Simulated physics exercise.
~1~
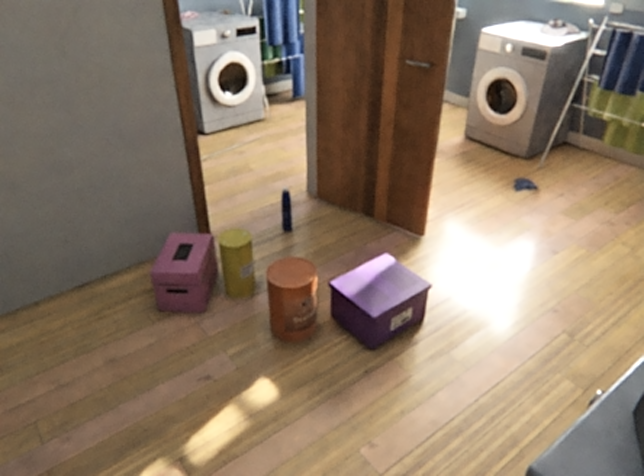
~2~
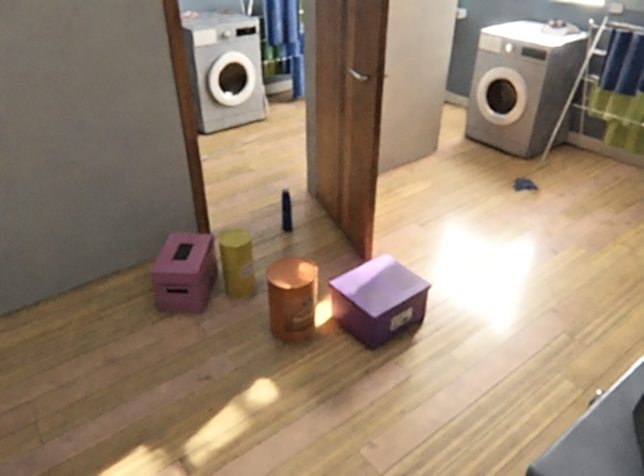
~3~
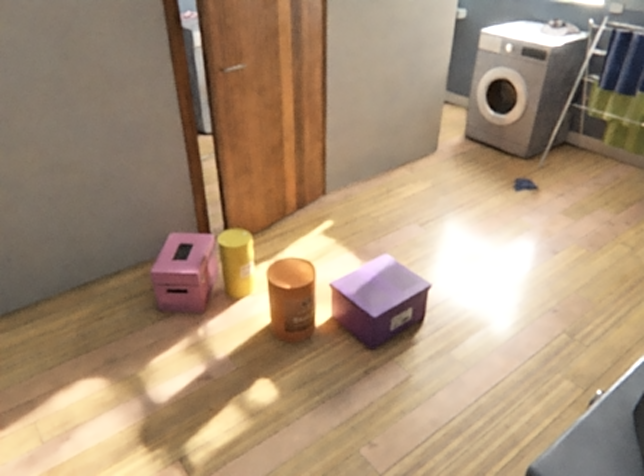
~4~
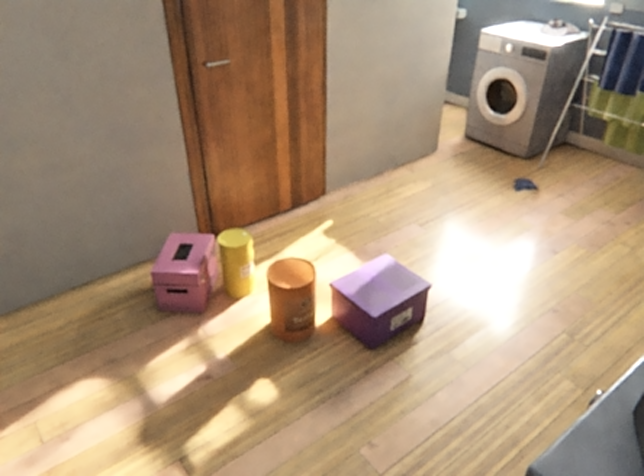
The video shows a wooden door swinging closed in a room with a washing machine, while a pink box, yellow canister, orange pail and purple box stay put on the floor. A blue bottle near the doorway disappears from view as the door shuts fully.
